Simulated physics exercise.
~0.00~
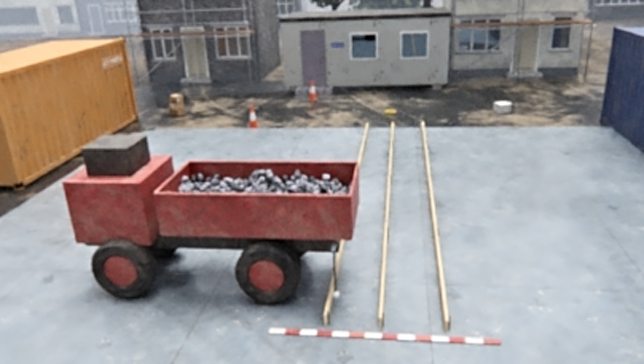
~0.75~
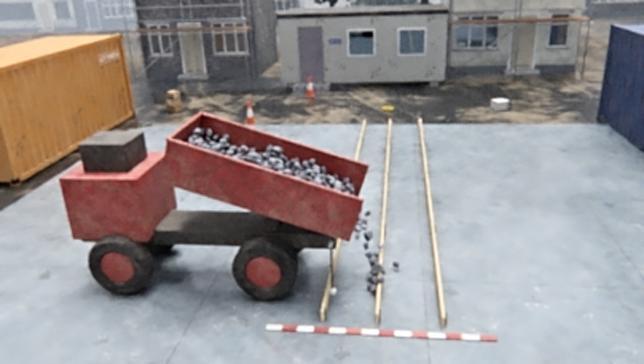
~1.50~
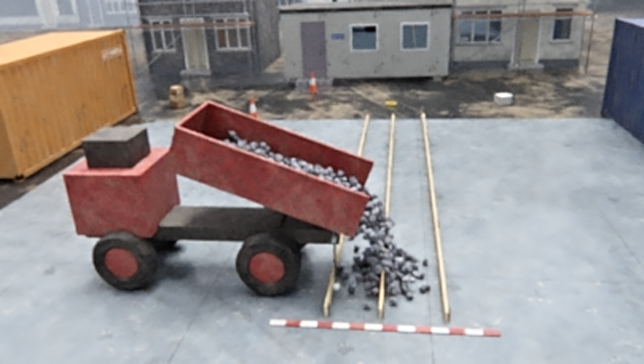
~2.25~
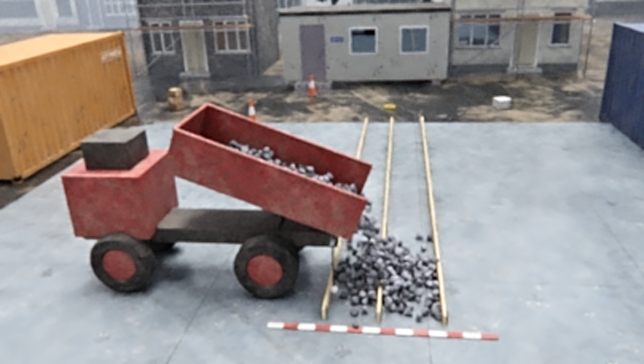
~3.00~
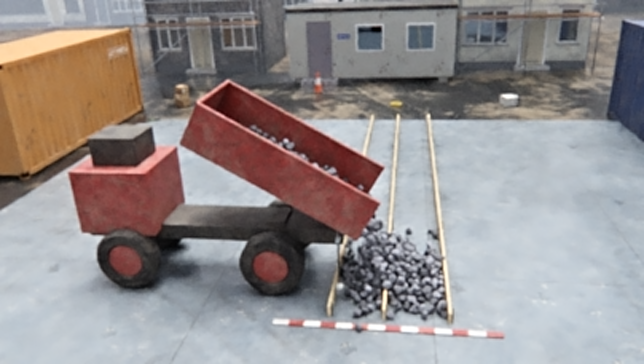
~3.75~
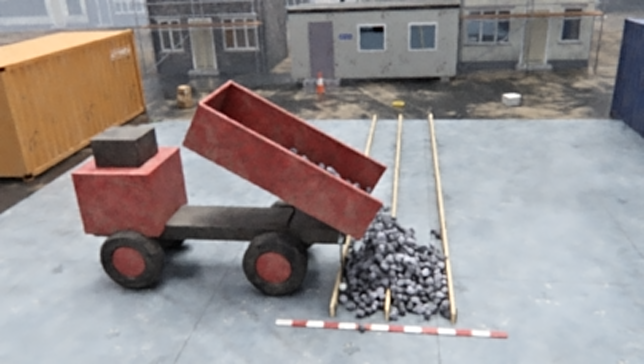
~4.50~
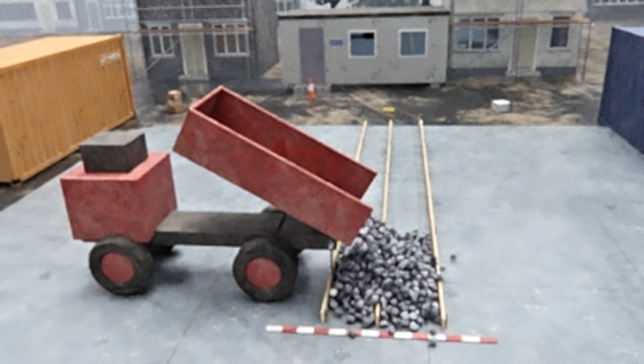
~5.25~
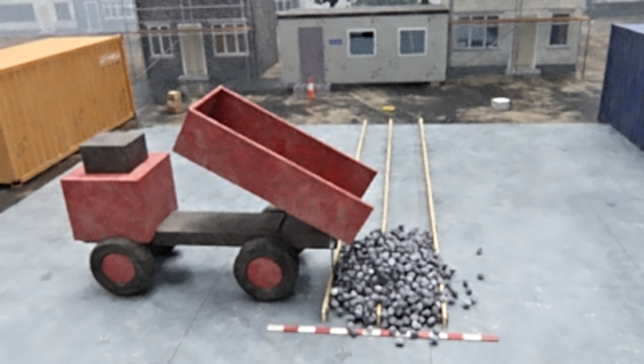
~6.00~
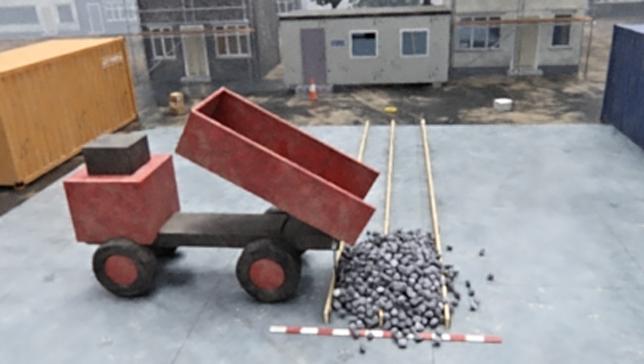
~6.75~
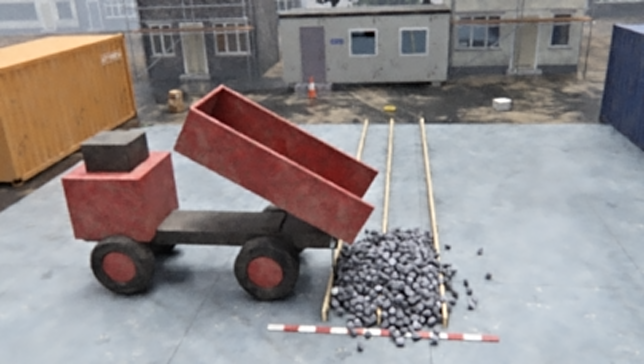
A red block-shaped tipper truck with dark wheels stands on a grey concrete yard, seen from slightly above and side-on, the view swaying a little. Its open body is full of grey stones, and to the right lie three pale boards and a red-and-white banded rod, with containers and grey buildings behind. The body tilts up and stones trickle from its right end between the boards. It pauses while more slide out, then tips steeper. The stones heap across both bays, a few rolling past the last board, and the raised body ends empty beside the settled pile.
